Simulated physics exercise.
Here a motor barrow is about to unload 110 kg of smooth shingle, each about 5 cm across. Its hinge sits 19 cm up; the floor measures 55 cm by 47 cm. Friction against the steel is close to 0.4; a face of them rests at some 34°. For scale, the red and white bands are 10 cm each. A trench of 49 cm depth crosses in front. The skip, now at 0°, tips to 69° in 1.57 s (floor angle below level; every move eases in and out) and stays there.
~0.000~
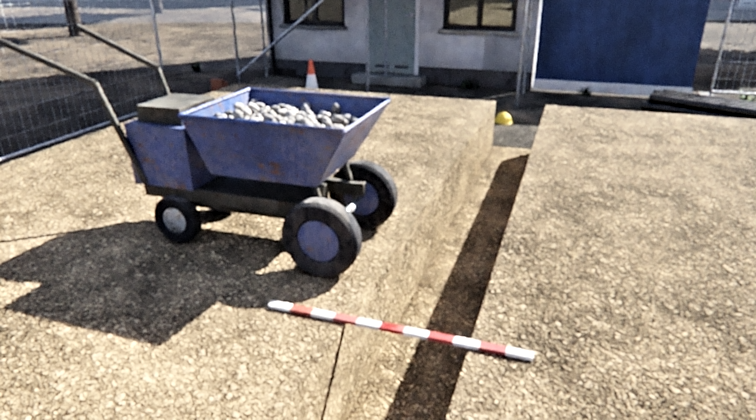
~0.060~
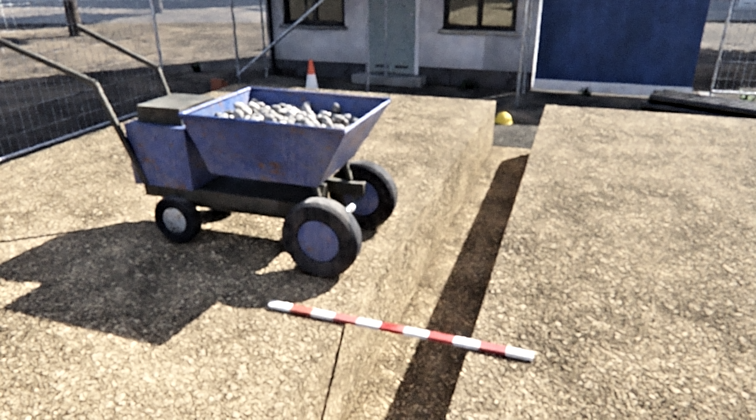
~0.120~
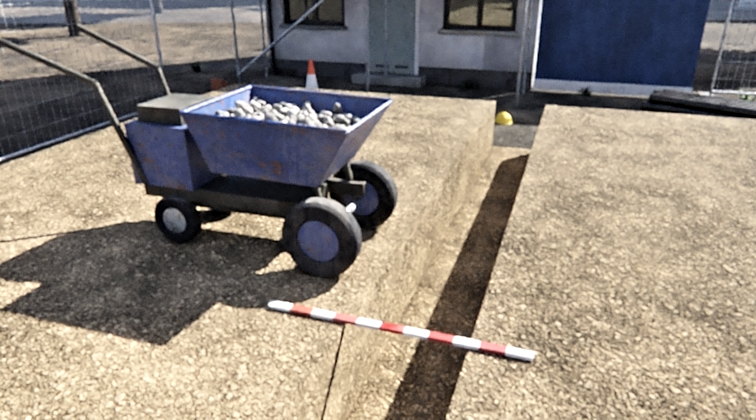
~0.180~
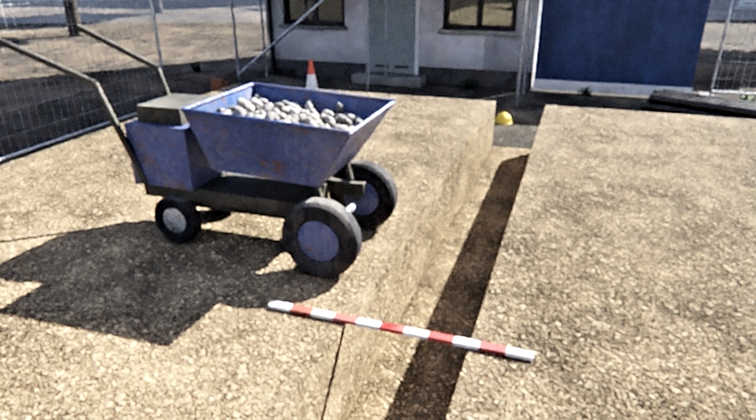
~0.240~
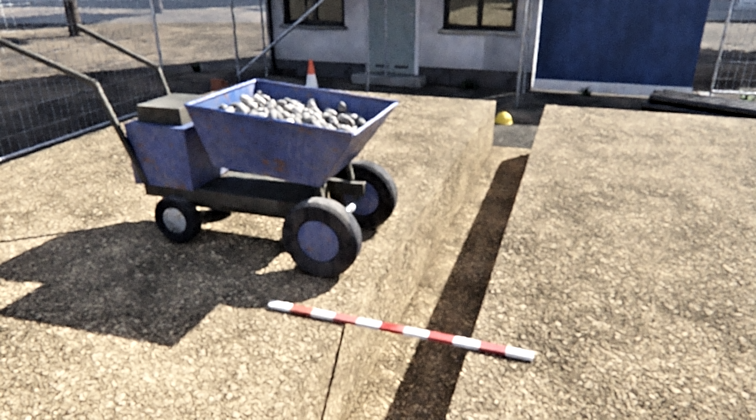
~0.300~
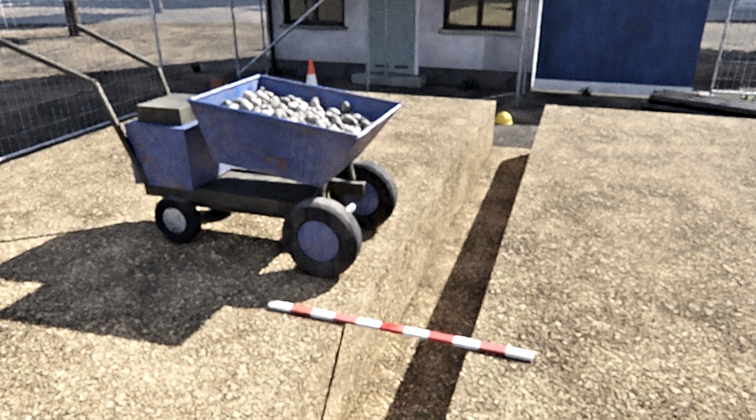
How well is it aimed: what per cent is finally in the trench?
Roughly 67 per cent ends in the trench.
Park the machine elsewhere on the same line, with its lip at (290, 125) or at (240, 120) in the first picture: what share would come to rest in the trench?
Near 100 per cent from the first place, 80 from the second.
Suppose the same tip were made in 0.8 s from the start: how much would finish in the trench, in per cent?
In that case some 50 per cent.
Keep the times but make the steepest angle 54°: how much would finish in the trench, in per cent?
In that case some 35 per cent.
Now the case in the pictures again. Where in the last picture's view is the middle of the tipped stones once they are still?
Their middle is at about (473, 337).
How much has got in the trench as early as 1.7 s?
Some 25 per cent.
After 1.2 s the floor is at 58°; 99 % in the skip, 1 % in the trench; the foremost stones are at (457, 191).
After 1.7 s the floor is at 69°; 57 % in the skip, 23 % in the trench, 21 % past the trench; the foremost stones are at (565, 272).
After 2.0 s the floor is at 69°; 30 % in the skip, 37 % in the trench, 33 % past the trench; the foremost stones are at (639, 285).
After 4.0 s the floor is at 69°; 0 % in the skip, 67 % in the trench, 33 % past the trench; the foremost stones are at (681, 294).
